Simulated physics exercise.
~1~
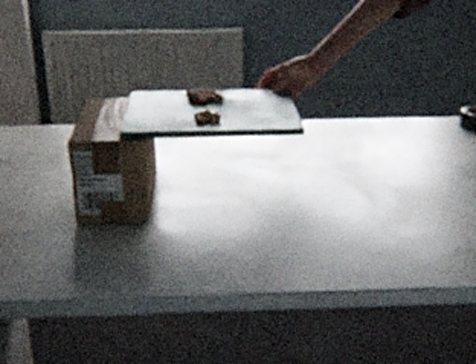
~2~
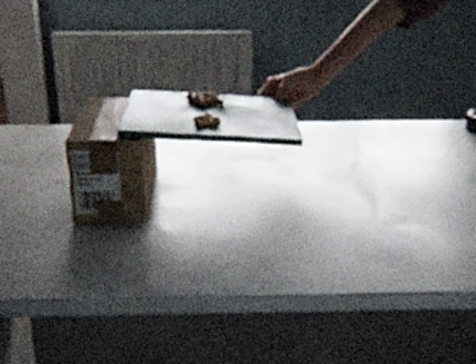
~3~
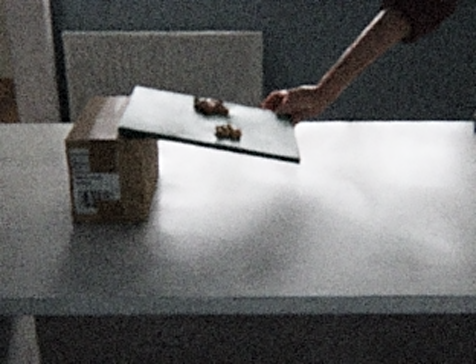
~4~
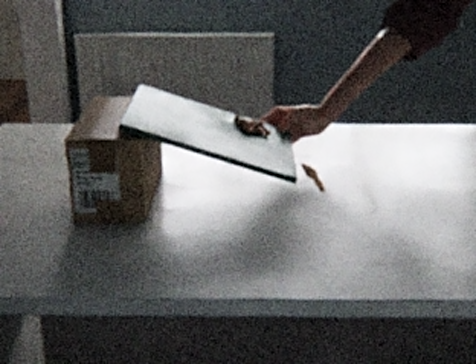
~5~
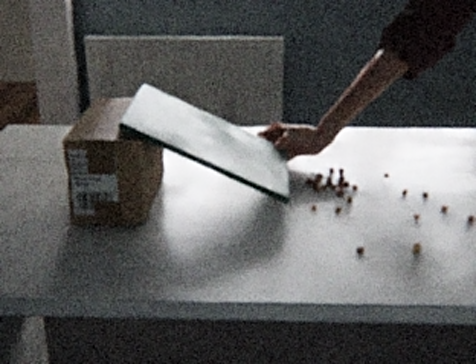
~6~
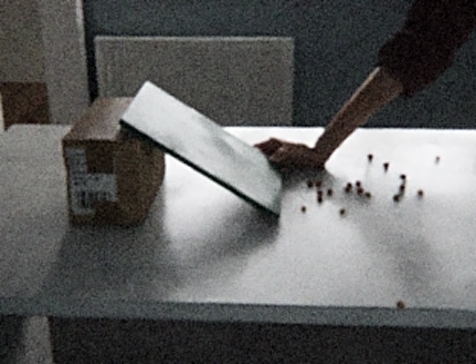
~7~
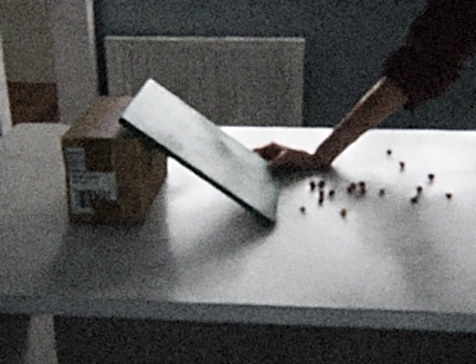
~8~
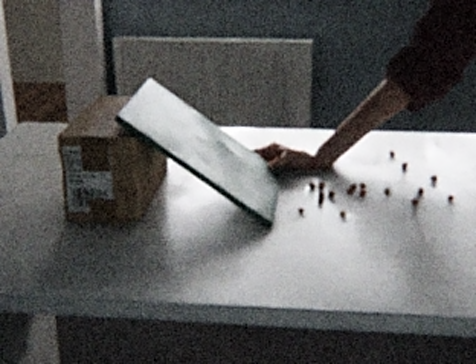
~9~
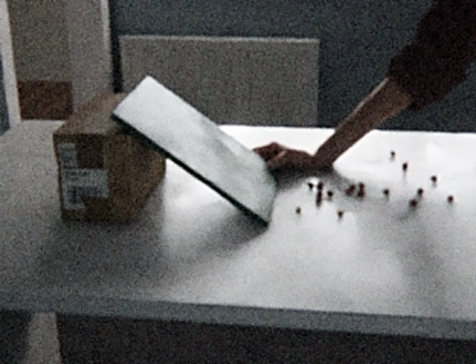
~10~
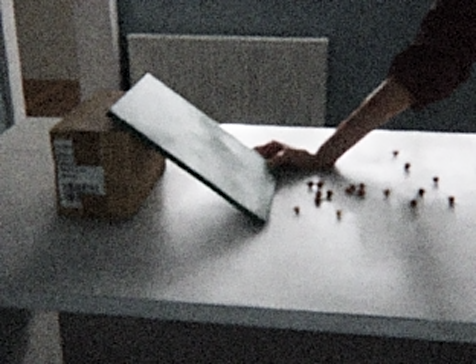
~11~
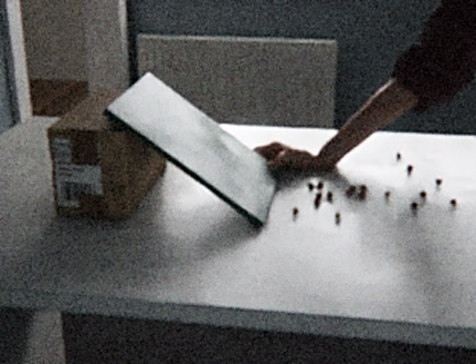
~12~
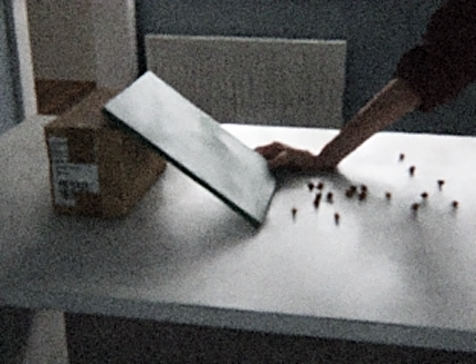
Hand lowering one end of a pale board propped on a cardboard box, small dark pieces spilling rightward and scattering across the table.
